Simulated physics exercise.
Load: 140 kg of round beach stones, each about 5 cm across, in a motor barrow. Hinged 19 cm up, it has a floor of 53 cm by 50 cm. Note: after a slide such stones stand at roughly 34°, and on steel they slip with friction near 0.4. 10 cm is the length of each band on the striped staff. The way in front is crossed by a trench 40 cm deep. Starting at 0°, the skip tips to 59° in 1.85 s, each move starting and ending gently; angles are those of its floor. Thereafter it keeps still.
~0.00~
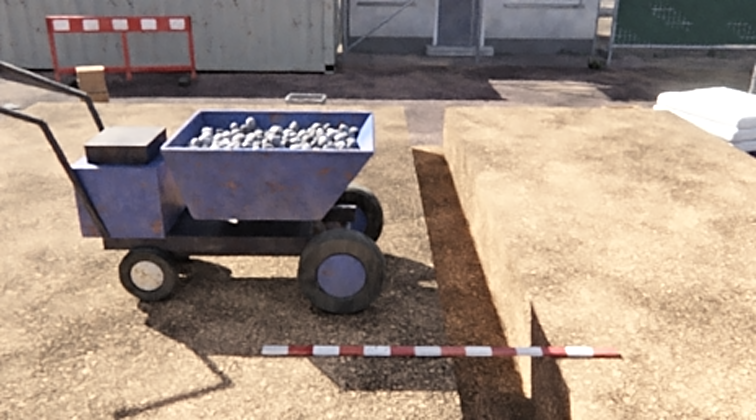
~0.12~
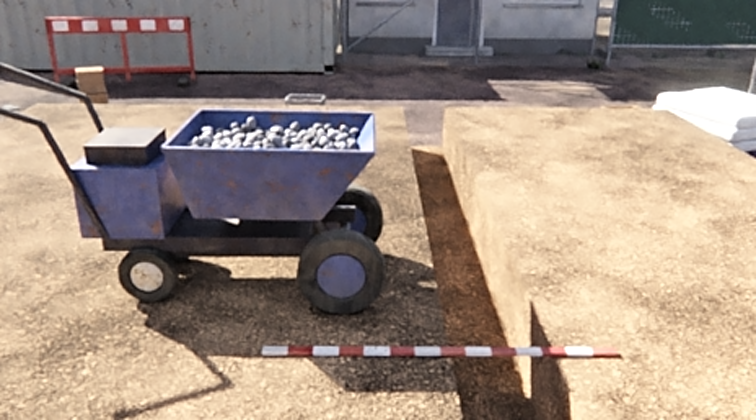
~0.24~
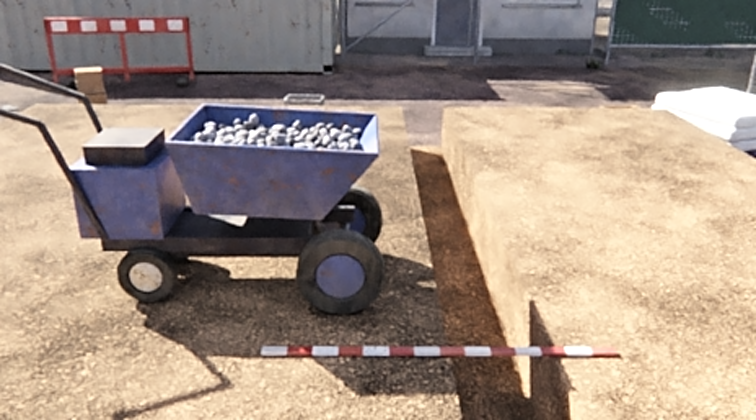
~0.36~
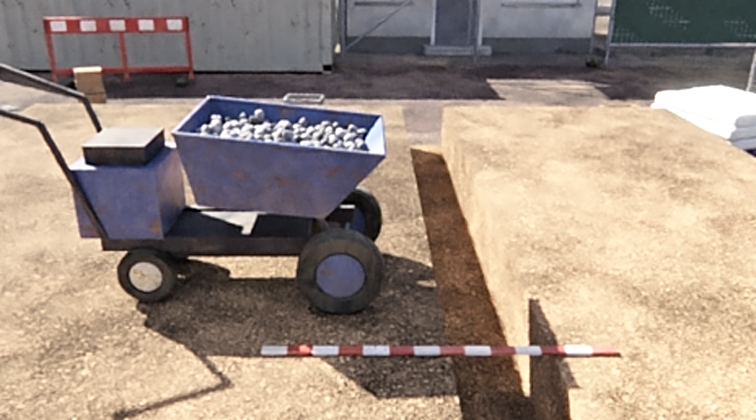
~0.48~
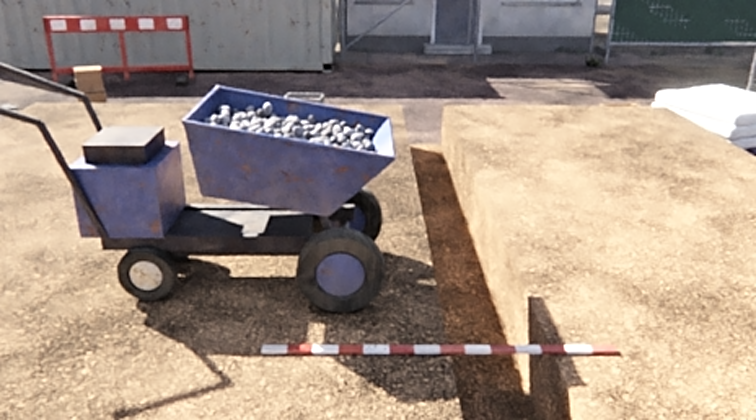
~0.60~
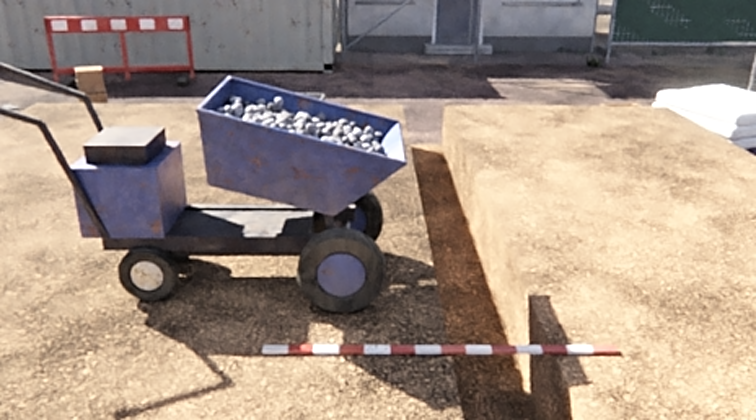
A blue motor barrow with black wheels stands on sunlit gravelly ground in a yard, seen from the side and slightly above by a still camera. Grey stones fill its skip, a narrow trench and a red-and-white pole lie to the right, and a barrier stands behind. The skip tilts gradually, its left end rising and its lip shifting right, while the chassis stays put.
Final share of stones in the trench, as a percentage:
65 per cent.
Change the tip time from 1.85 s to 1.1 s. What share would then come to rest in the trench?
Then roughly 60 percent.
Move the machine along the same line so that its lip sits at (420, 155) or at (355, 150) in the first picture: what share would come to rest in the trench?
Close to 35 percent in the first case, 70 percent in the second.
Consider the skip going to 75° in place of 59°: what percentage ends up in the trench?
It would be close to 80 percent.
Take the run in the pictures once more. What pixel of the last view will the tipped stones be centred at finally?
I'd put it close to (484, 338).
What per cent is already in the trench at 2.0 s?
20 per cent or so by then.
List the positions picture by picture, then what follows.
The first picture shows lip at (373, 153), floor tilted 0°, highest stones at (275, 134).
The second picture shows lip at (374, 153), floor tilted 1°, highest stones at (254, 134); the stones move at 0.1 m/s on average.
The third picture shows lip at (378, 155), floor tilted 3°, highest stones at (248, 133); the stones move at 0.2 m/s on average.
The fourth picture shows lip at (385, 156), floor tilted 6°, highest stones at (240, 125); the stones move at 0.3 m/s on average.
In the fifth picture, the skip is at 10°, its lip at (395, 159); the top of the load is at (233, 114); the stones move at 0.3 m/s on average.
The sixth picture shows lip at (406, 164), floor tilted 15°, highest stones at (235, 107); the stones move at 0.4 m/s on average.
After 1.4 s the floor is at 50°; 100 % in the skip; the foremost stones are at (450, 197).
After 2.0 s the floor is at 59°; 80 % in the skip, 19 % in the trench, 2 % past the trench; the foremost stones are at (538, 271).
After 2.3 s the floor is at 59°; 57 % in the skip, 35 % in the trench, 8 % past the trench; the foremost stones are at (603, 271).
After 4.2 s the floor is at 59°; 28 % in the skip, 65 % in the trench, 8 % past the trench; the foremost stones are at (665, 282).
